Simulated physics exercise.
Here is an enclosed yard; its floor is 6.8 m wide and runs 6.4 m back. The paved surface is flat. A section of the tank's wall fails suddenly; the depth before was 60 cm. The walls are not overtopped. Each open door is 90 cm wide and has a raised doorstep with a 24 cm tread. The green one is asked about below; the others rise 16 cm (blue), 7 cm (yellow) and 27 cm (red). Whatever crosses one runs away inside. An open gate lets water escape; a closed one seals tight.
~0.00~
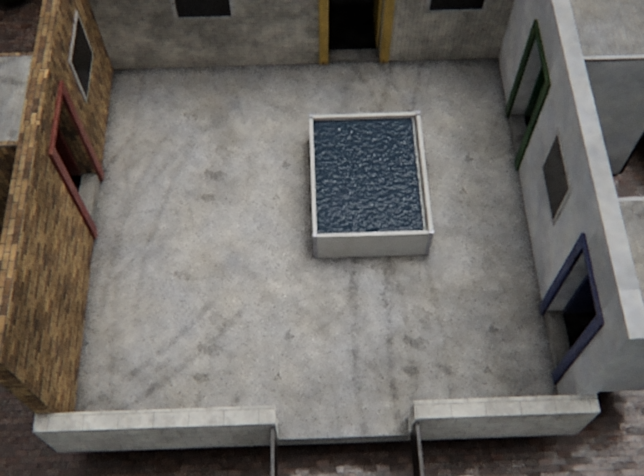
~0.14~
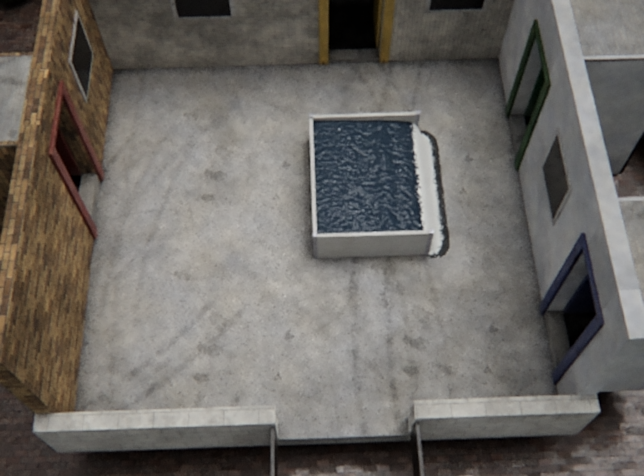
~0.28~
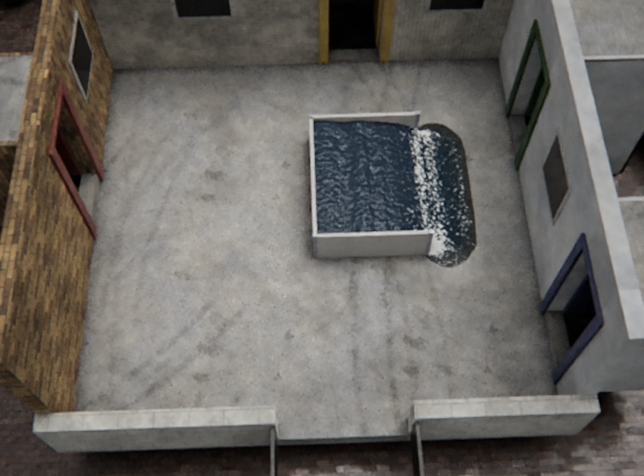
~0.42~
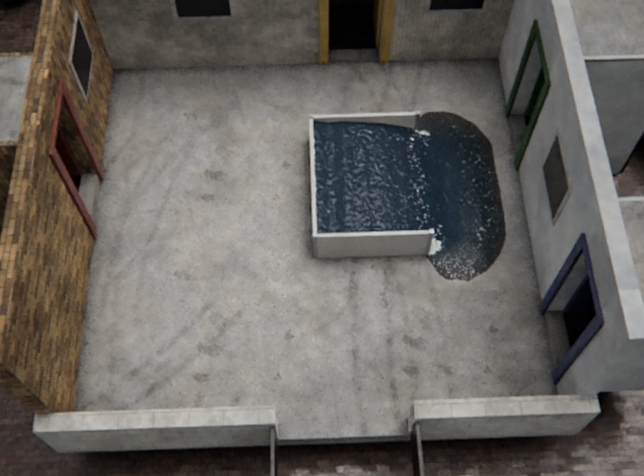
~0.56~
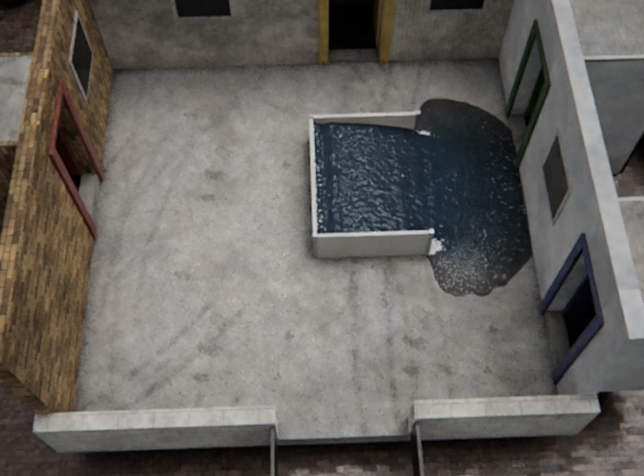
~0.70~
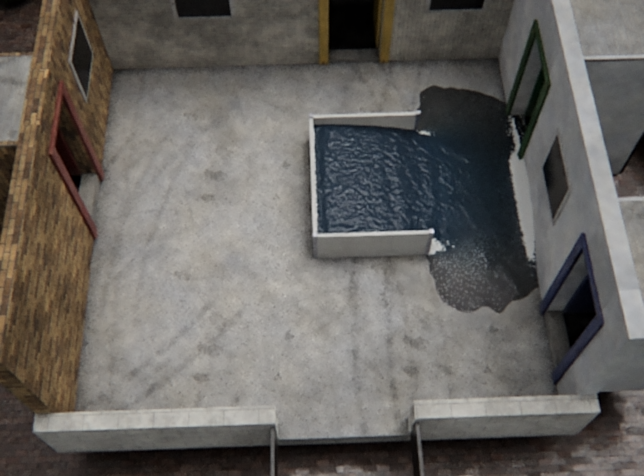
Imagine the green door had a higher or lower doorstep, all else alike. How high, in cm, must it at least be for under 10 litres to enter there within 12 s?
Some 31 cm above the ground.
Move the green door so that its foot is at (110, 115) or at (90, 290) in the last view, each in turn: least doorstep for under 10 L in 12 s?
About 8.5 and 7.0 cm.
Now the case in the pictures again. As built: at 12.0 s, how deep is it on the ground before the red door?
Roughly 5.5 cm deep.
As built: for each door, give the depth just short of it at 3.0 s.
In cm: Blue 9, yellow 4, green 17, red 0.
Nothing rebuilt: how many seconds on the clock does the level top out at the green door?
Near 1.6 s.
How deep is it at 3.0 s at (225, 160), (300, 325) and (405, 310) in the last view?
In that order: 0, 0 and 0 cm.
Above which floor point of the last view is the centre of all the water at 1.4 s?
At about (426, 194).
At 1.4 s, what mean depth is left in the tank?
Some 27 cm.
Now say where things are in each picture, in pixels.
In the first frame, the tank at (368, 175) is whole and still, 60 cm deep; the green door at (526, 102) is dry.
In the second frame, water pours out at (419, 186) and has run 0.3 m, to (443, 248); about 8 cm deep outside, 60 cm at the back.
In the third frame, the gap is at (419, 188), the front 0.8 m out at (470, 220); the back of the tank holds 60 cm.
In the fourth frame, the gap is at (419, 188), the front 1.2 m out at (500, 239); the back of the tank holds 58 cm.
In the fifth frame, the front is at (531, 241), 1.7 m from the gap at (419, 188); 4.6 m2 of floor is wet, 50 cm left at the back.
In the sixth frame, water pours out at (419, 189) and has run 1.9 m, to (532, 157); about 9 cm deep outside, 51 cm at the back; water is at the green door at (526, 102).
After 1.4 s water covers 15 % of the floor, deepest (42 cm) near (516, 202); 29 cm at the green door, 79 litres in over its 9 cm doorstep.
After 3.0 s water covers 35 % of the floor, deepest (28 cm) near (492, 62); 17 cm at the green door, 231 litres in over its 9 cm doorstep.
After 12.0 s water covers 95 % of the floor, deepest (7 cm) near (291, 209); 4 cm at the green door, 256 litres in over its 9 cm doorstep.
At the green door as built, the water arrived by 0.6 s and peaked near 29 cm at 1.6 s.
With a doorstep of 27 cm, 27 litres would have come in within the 12 s; with 36 cm, 2 litres. So under 10 litres takes about 31 cm.
